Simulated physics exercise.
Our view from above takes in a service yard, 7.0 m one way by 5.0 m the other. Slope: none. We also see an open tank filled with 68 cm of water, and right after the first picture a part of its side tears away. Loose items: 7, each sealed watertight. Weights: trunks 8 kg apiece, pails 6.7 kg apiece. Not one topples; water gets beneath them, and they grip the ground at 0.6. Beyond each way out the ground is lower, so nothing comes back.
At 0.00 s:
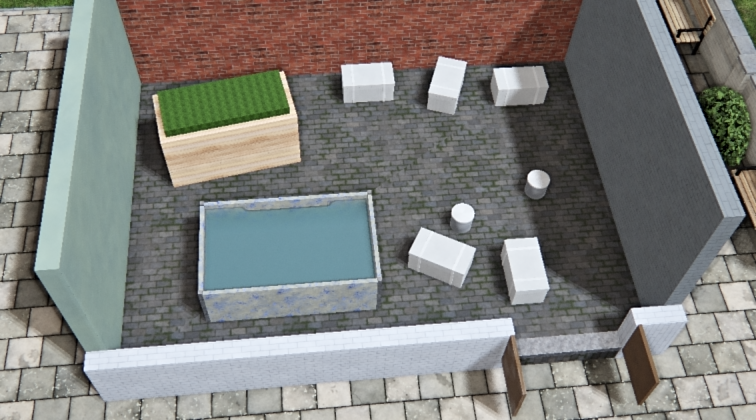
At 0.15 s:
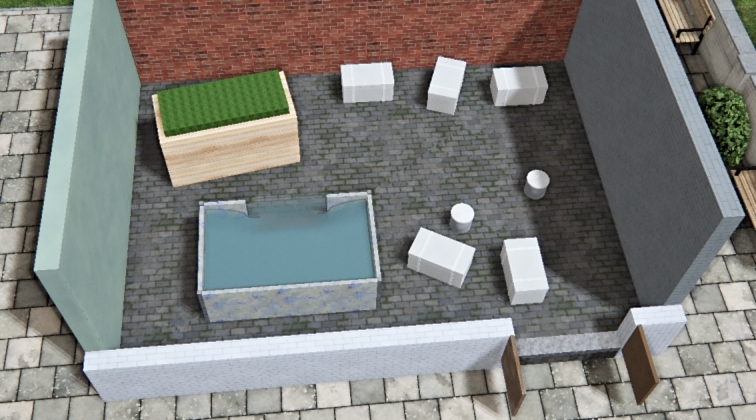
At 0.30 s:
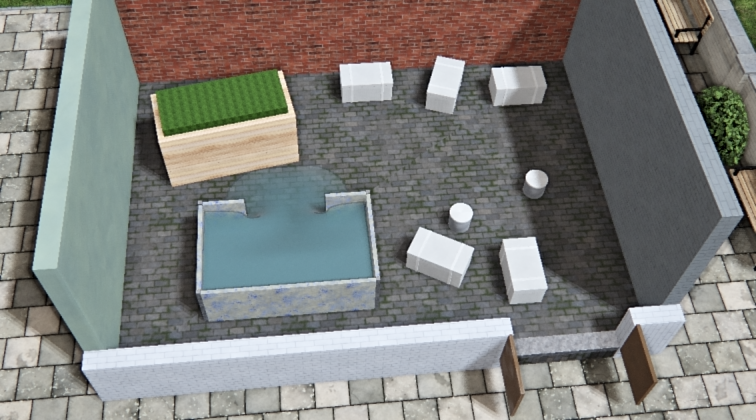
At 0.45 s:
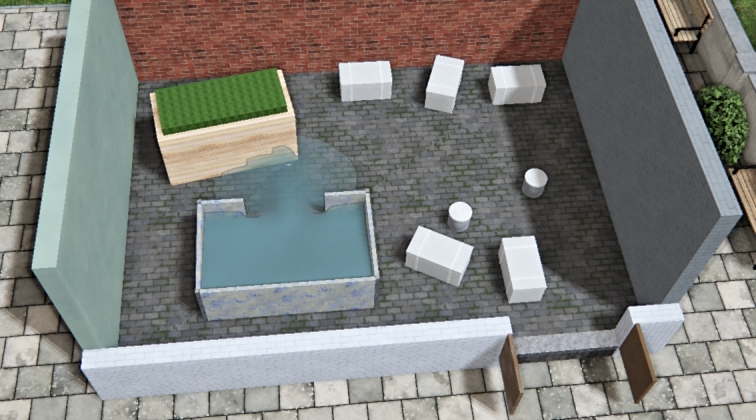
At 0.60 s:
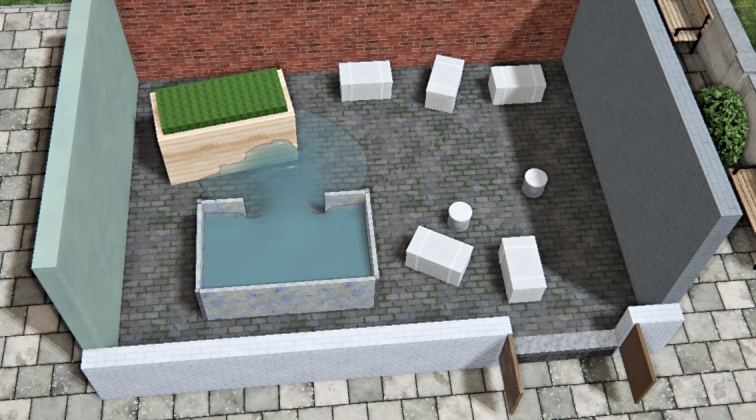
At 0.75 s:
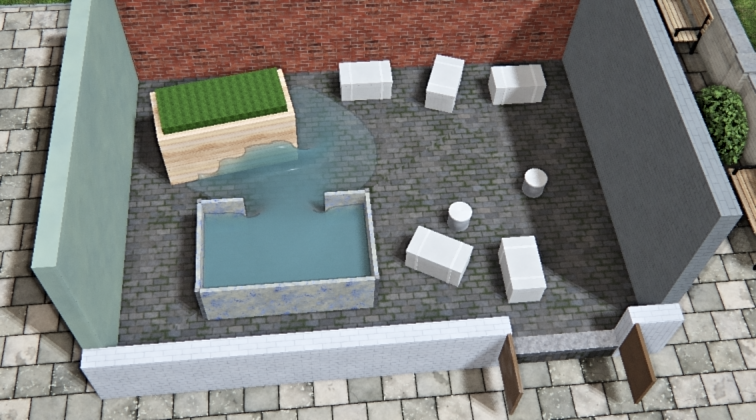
A stone-walled tank of blue water stands at the left of a dark paved yard, seen from a nearly still view high above. Behind it sits a wooden planter topped with green, while white blocks and two small white cylinders dot the paving between brick, pale green and grey walls. The tank's rear side breaks open, and water pours through the gap, reaches the planter and spreads rightward, while the white objects stay put.
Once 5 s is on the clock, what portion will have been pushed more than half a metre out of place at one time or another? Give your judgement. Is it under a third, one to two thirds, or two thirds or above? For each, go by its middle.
It is one to two thirds.
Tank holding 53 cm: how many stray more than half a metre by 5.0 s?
That would make 3 of them.
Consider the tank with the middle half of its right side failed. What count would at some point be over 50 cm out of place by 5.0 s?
Result: 6 of them.
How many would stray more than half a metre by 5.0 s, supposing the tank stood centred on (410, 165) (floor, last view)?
Then 3.
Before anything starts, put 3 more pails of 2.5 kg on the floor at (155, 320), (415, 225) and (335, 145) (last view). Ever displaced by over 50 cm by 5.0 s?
The first comes out beyond the limit, the second within the limit, the third beyond the limit.
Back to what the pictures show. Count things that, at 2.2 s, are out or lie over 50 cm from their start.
The answer is 2.
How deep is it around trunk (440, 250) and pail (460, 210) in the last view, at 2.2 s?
First about 0 cm, second about 0 cm.
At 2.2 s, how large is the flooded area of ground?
I'd estimate close to 17 m2.
After 1.1 s 0 of 7 are over 50 cm from their spots; 0 afloat.
After 2.2 s 2 of 7 are over 50 cm from their spots; 2 afloat.
After 3.5 s 3 of 7 are over 50 cm from their spots; 3 afloat.
After 5.0 s 3 of 7 are over 50 cm from their spots, and 3 have been at some point; 3 afloat.
